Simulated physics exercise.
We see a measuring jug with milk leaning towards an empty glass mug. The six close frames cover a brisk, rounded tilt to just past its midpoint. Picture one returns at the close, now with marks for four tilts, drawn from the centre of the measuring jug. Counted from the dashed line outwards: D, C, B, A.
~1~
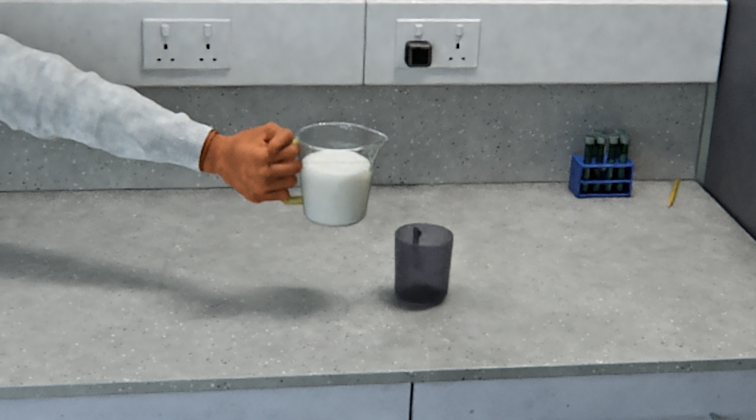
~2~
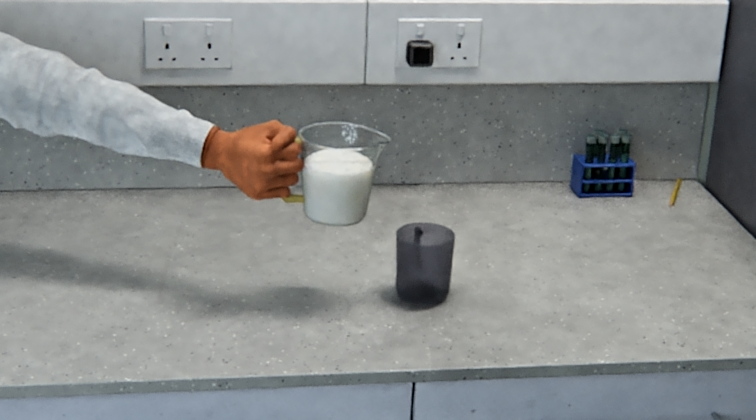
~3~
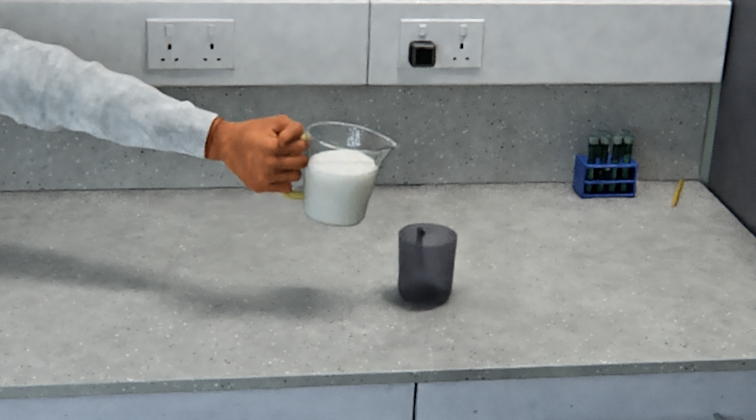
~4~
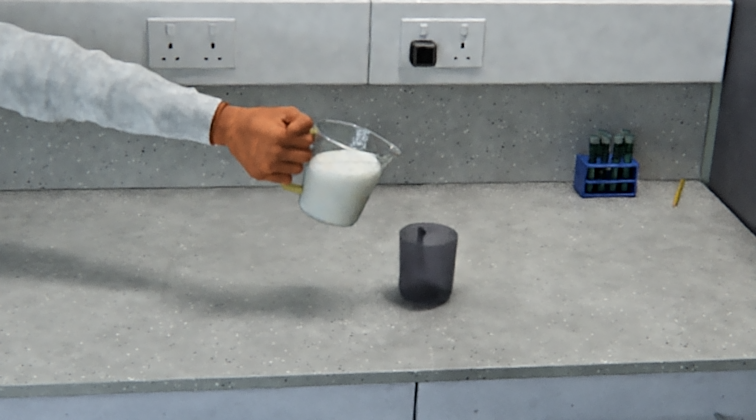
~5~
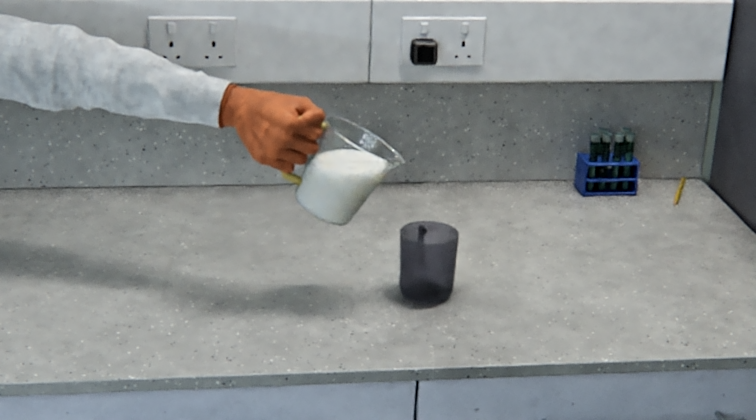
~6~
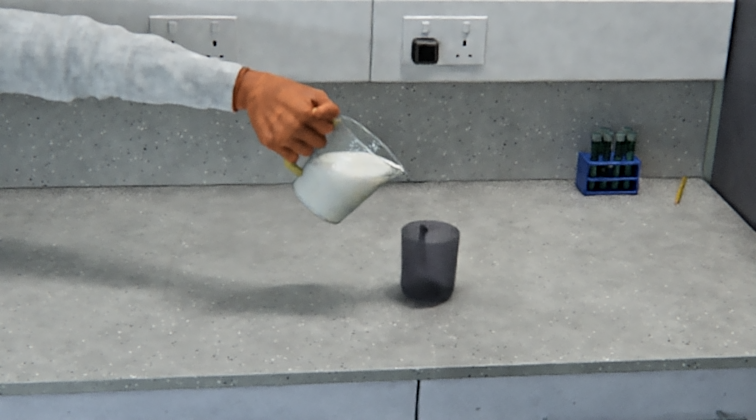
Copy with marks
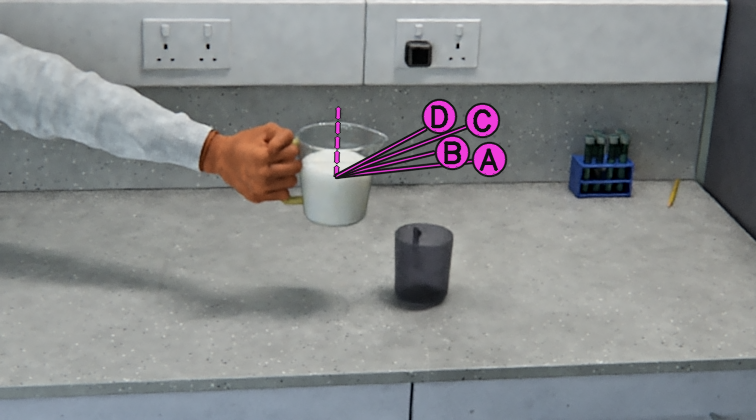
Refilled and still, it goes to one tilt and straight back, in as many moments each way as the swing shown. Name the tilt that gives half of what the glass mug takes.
Go for D.
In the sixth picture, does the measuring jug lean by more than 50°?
No.
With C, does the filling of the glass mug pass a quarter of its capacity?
Yes, it does.
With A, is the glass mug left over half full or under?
Over half.
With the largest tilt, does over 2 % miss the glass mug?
Yes, it does.
On the marked copy, A at (473, 161); B at (434, 152); C at (466, 126); D at (425, 128).
Choosing A, the glass mug is filled to the brim; 9 % of the milk is spilt.
Choosing B, the glass mug ends with about 91 % of what it can hold.
Choosing C, the glass mug ends with about 72 % of what it can hold.
Choosing D, the glass mug ends with about 51 % of what it can hold.
